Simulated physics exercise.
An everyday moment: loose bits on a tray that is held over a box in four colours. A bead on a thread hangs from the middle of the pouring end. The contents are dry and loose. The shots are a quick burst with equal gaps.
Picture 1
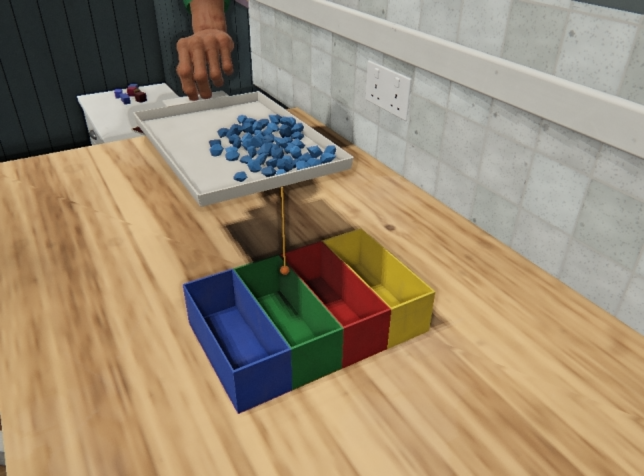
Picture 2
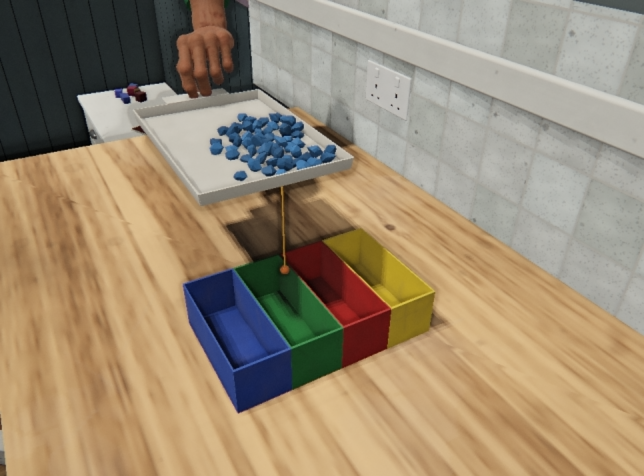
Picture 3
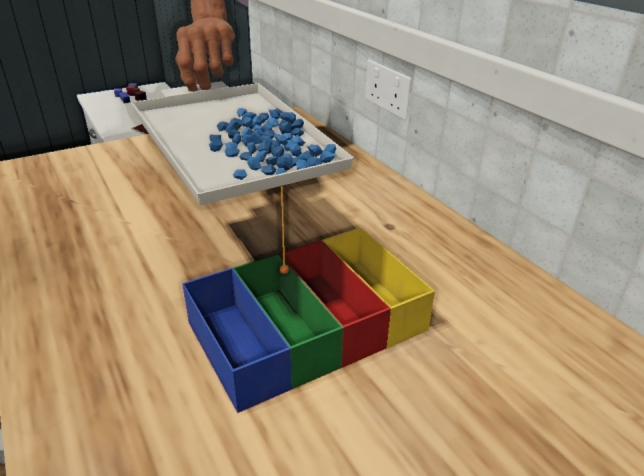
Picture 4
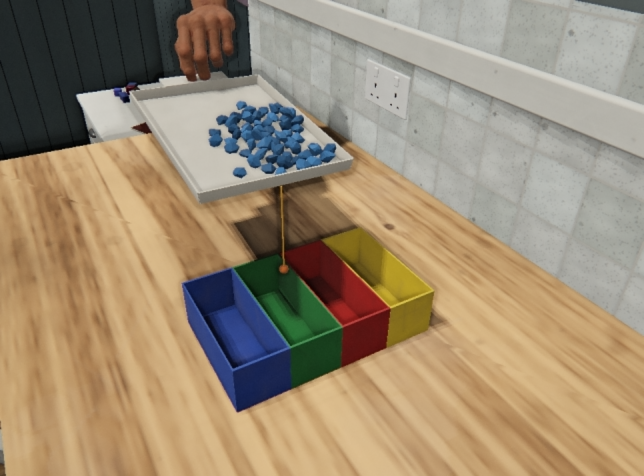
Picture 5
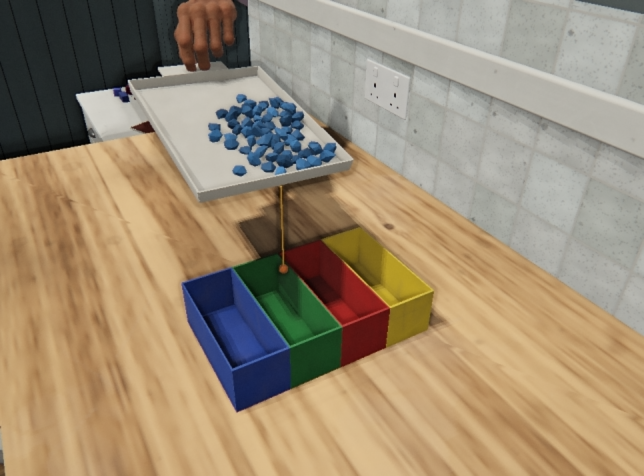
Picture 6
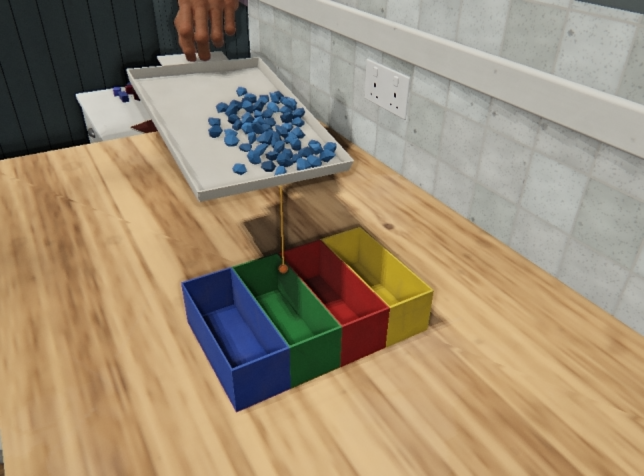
A hand gradually raises the back of a tray of blue stones above a four-coloured box.
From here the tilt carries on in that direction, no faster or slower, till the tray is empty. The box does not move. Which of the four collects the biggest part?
Most goes to the red cell.
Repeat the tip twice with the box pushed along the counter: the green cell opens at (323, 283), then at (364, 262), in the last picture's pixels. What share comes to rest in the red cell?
The first gives 30 %, the second 0 %.
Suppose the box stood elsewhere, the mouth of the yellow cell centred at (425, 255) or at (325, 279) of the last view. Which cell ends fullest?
In turn: The green cell; yellow.
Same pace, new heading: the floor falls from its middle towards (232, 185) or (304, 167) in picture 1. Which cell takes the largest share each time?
The first try: The blue cell. The second: The red cell.
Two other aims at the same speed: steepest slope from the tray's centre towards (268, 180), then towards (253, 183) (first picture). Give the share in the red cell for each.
In turn 30 and 10 in a hundred.
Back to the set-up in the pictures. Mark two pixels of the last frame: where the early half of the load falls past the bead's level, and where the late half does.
Around (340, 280) and then (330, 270).
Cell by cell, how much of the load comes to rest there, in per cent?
Blue cell near 0; green cell near 20; red cell near 60; yellow cell near 20.
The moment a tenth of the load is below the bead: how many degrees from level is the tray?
Near 90 degrees.
Just after the last frame, tray tipped steeply; almost all on the tray; just a few in the red cell; just a few falling or outside the box.
A moment on, tray tipped right over; roughly a quarter on the tray; roughly a third in the red cell; about a tenth in the yellow cell; about a tenth in the green cell; roughly a quarter falling or outside the box.
Further on, tray tipped past a quarter turn; roughly half in the red cell; roughly a quarter in the green cell; roughly a quarter in the yellow cell; just a few in the blue cell; just a few falling or outside the box.
When it is over, tray tipped past a quarter turn; roughly half in the red cell; roughly a quarter in the green cell; roughly a quarter in the yellow cell; just a few in the blue cell; just a few outside the box.
